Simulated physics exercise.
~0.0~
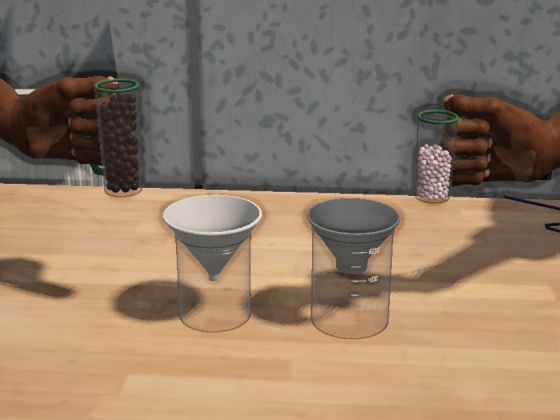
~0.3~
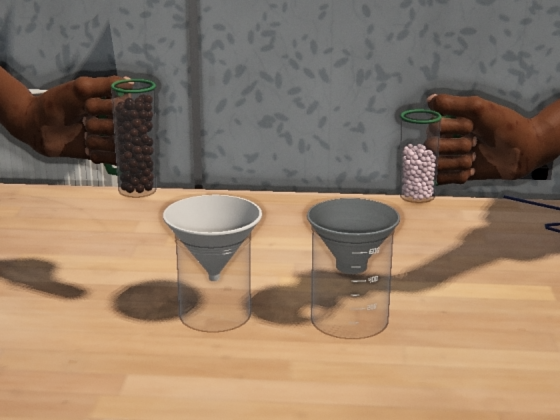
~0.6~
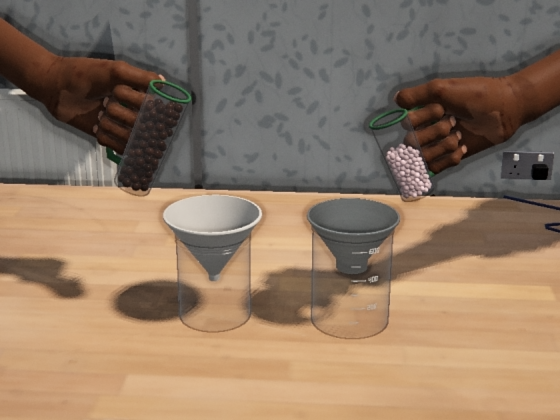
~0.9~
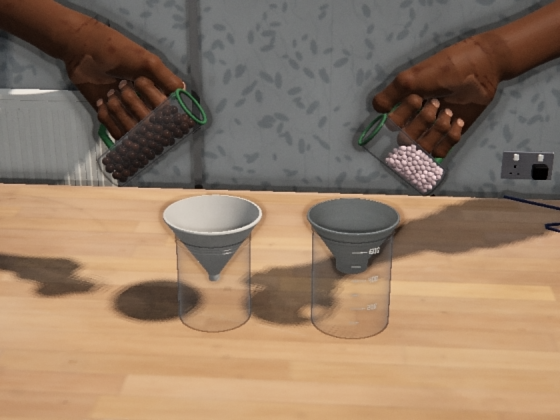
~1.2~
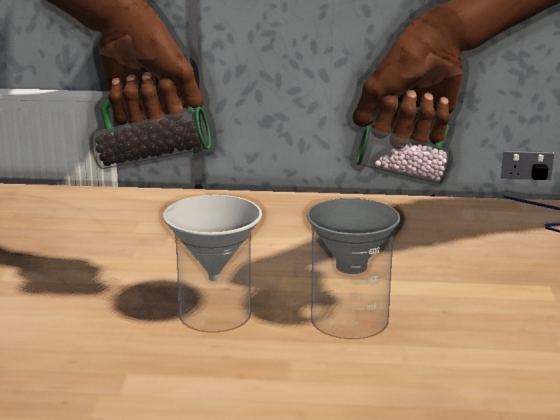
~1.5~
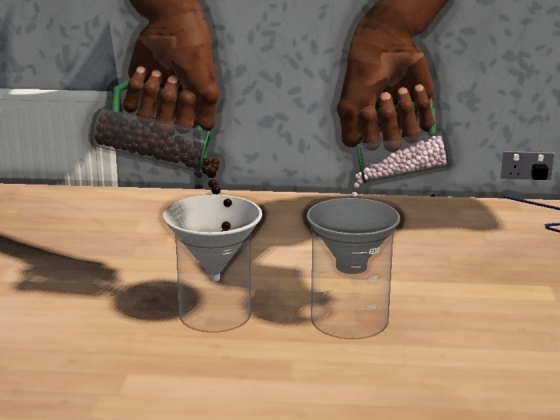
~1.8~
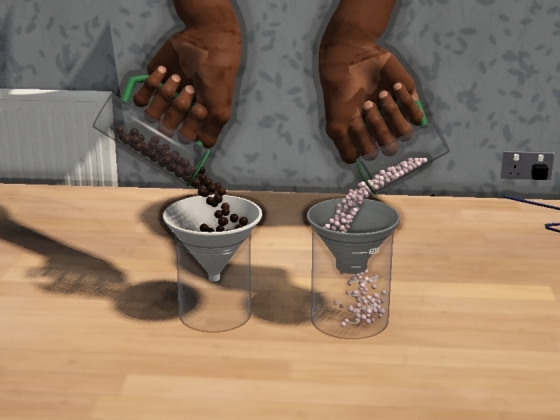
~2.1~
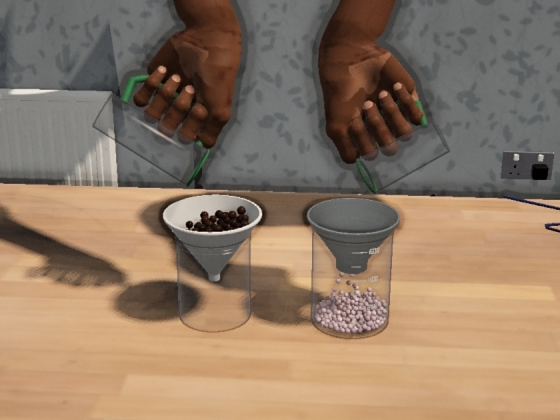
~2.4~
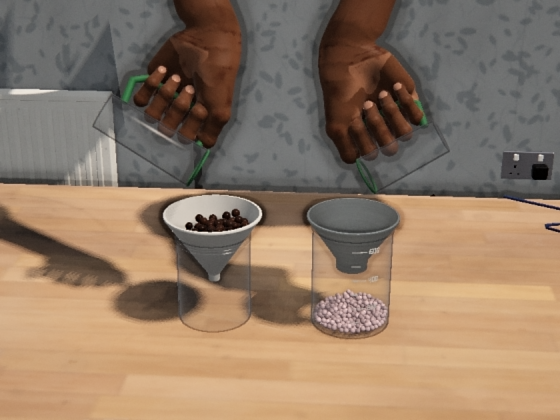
In this clip, two hands tip clear cups over funnels set in jars, pouring dark beads on the left and smaller pale pink beads on the right; the dark beads stay stuck in the left funnel, while the pink ones all settle in the right jar.
